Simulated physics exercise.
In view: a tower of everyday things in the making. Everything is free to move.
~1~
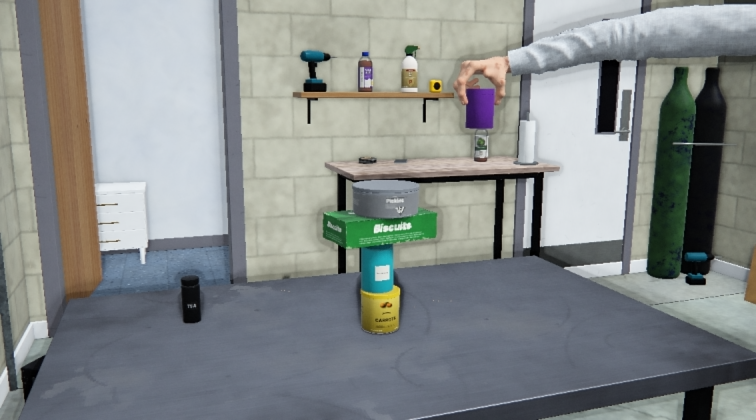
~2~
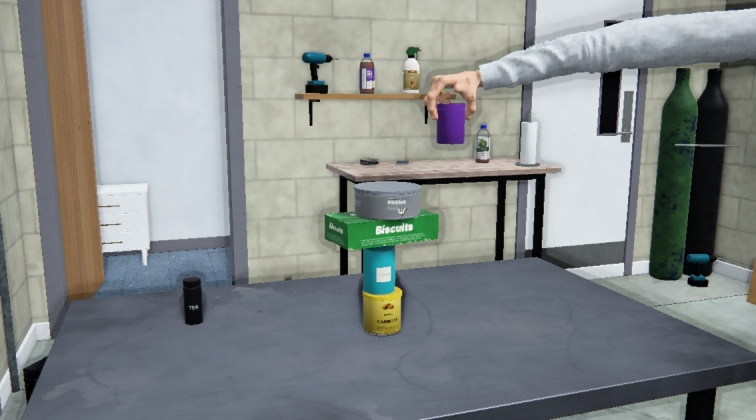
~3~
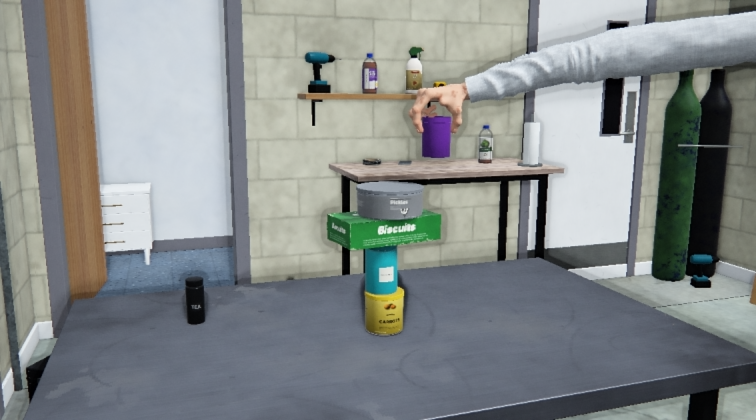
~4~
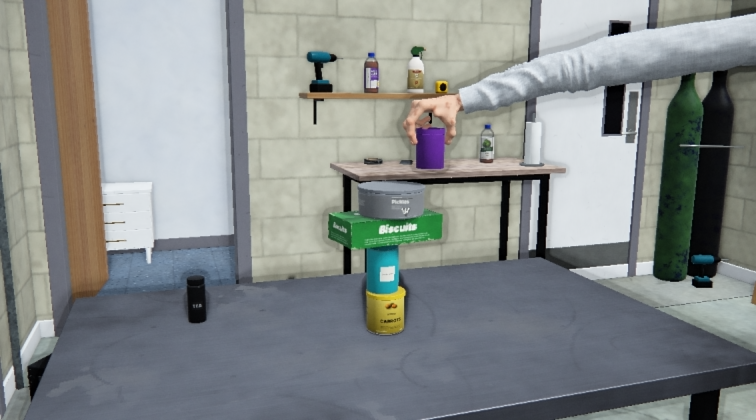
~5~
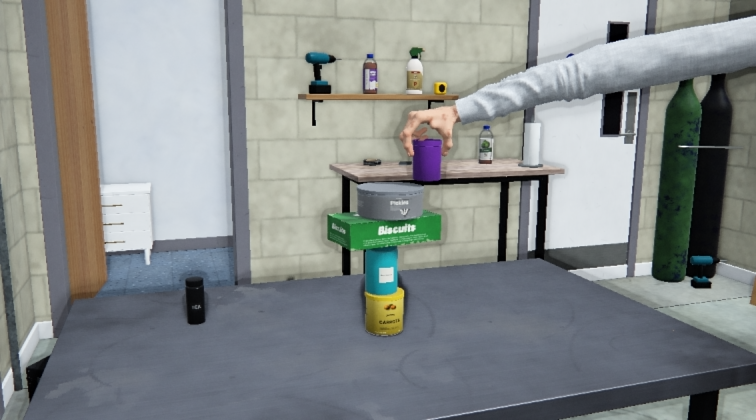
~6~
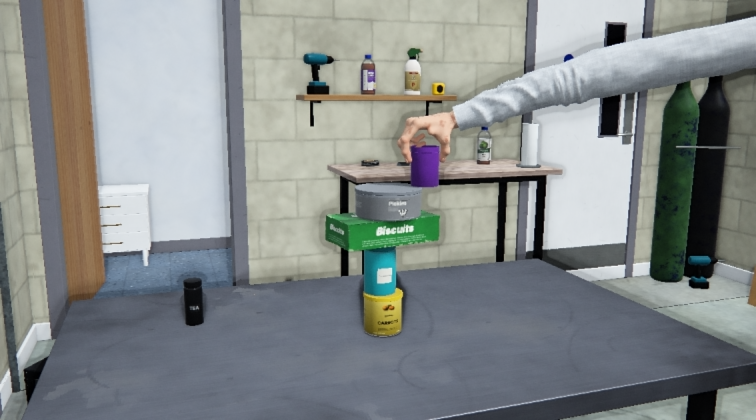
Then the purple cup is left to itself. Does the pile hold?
Outcome: The pile loses its balance.
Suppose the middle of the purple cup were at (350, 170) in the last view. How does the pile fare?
Then it loses its balance.
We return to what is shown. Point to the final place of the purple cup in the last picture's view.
Around (489, 307).
Then, 0.30 s after the last picture, purple cup now fallen.
Then, 0.50 s after the last picture, things are still on the move.
Then, 0.60 s after the last picture, as before.
Then, 1.50 s after the last picture, nothing new.
At rest, fallen, purple cup; the other 5 in place. Seen from the same camera at the end, purple cup near (489, 307). The pile comes apart.
